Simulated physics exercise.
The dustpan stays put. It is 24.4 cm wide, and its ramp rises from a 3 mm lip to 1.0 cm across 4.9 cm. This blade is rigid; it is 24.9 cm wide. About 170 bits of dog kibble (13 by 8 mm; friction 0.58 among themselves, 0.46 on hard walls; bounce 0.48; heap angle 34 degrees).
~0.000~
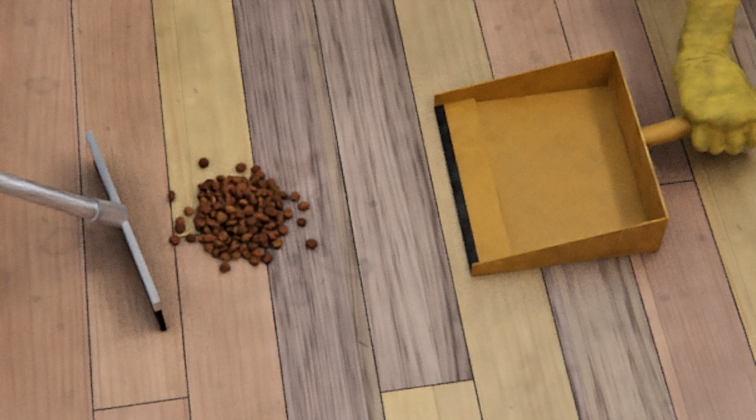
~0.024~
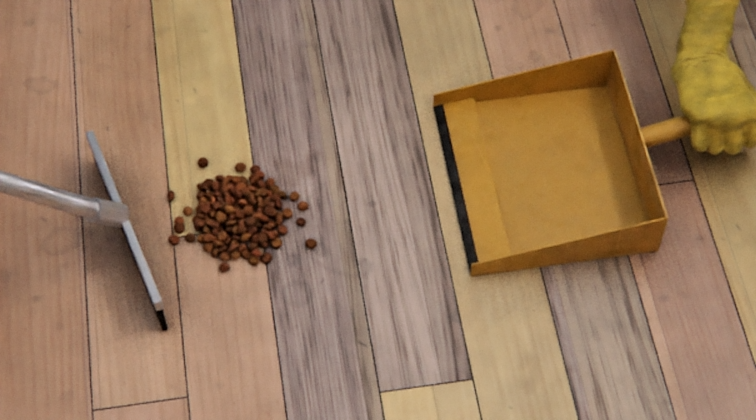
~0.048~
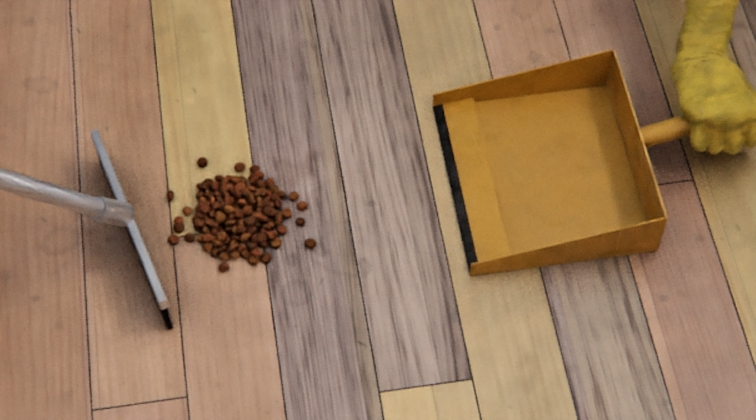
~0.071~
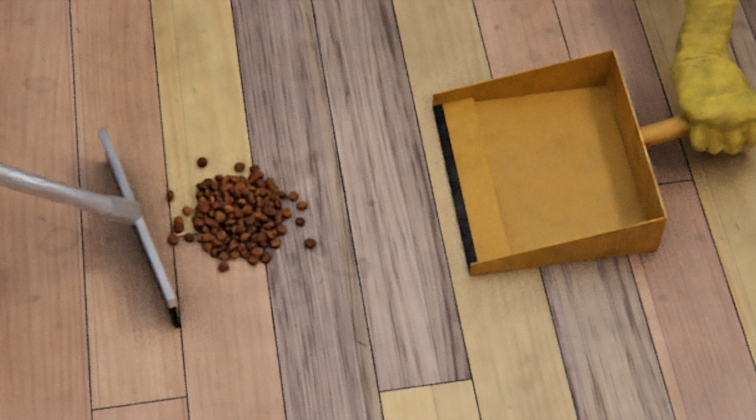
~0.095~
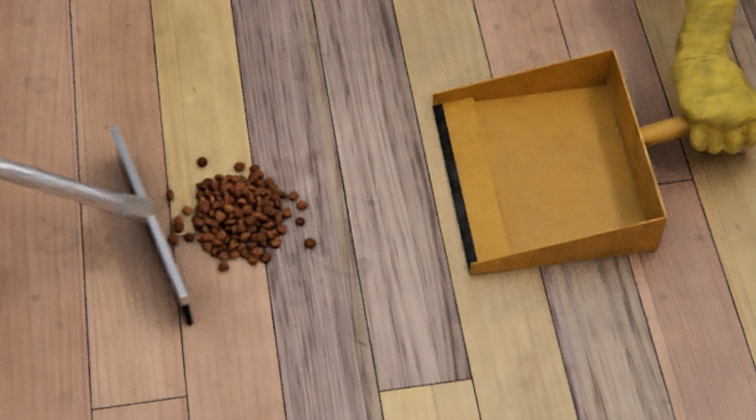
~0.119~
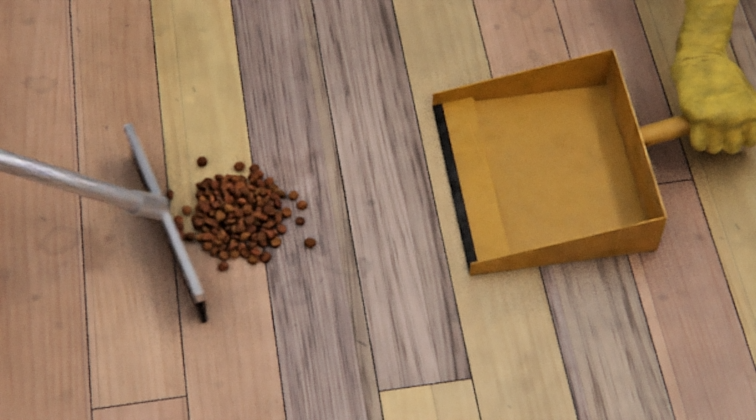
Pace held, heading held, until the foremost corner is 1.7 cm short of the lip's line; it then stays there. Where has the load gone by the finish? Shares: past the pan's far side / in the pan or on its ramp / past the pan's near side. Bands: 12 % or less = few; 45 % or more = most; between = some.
Shares - far side: Few; pan: Some; near side: Few.
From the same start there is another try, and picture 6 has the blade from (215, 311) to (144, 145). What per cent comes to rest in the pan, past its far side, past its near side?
Pan 5, far 0, near 5.
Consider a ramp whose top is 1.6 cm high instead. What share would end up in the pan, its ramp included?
Near 15 per cent, then.
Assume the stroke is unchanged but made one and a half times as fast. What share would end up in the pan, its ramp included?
In that case roughly 35 percent.
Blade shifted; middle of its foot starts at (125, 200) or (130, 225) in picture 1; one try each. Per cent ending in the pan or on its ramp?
The two tries give about 30 % and about 20 %.
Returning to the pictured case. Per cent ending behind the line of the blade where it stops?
Roughly 0 per cent of it.
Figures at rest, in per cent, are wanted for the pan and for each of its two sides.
The far side gets 5, the pan 15 and the near side 0.
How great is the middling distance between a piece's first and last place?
It comes to some 24 cm.
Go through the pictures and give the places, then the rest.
Blade from (157, 305) to (91, 140), moved 0.0 cm, 0 of the pieces shifted so far; middle of the pieces at (244, 214); pan at (559, 174), in the first frame.
Blade from (158, 305) to (92, 140), moved 0.2 cm, 0 of the pieces shifted so far; middle of the pieces at (243, 214), in the second frame.
Blade from (163, 303) to (96, 139), moved 0.8 cm, 0 of the pieces shifted so far; middle of the pieces at (242, 214), in the third frame.
Blade from (172, 302) to (104, 137), moved 1.7 cm, 0 of the pieces shifted so far; middle of the pieces at (242, 214), in the fourth frame.
Blade from (184, 299) to (116, 135), moved 3.1 cm, 0 of the pieces shifted so far; middle of the pieces at (242, 213), in the fifth frame.
Blade from (199, 296) to (130, 132), moved 4.8 cm, 1 of the pieces shifted so far; middle of the pieces at (242, 213); pan at (557, 173). Its pace works out near 0.69 m/s, heading 2 degrees away from the viewer's side, in the sixth frame.
After 0.33 s, middle of the blade 19 cm from the lip; 0 % over the lip, far side 0 %, near side 0 %.
After 0.47 s, middle of the blade 9 cm from the lip; 0 % over the lip, far side 5 %, near side 0 %.
After 0.73 s, middle of the blade 5 cm from the lip; 15 % over the lip, far side 5 %, near side 0 %.
In the end, at 1.2 s, far side 5 %, pan 15 %, near side 0 %, in front of the lip or behind the blade 80 %.
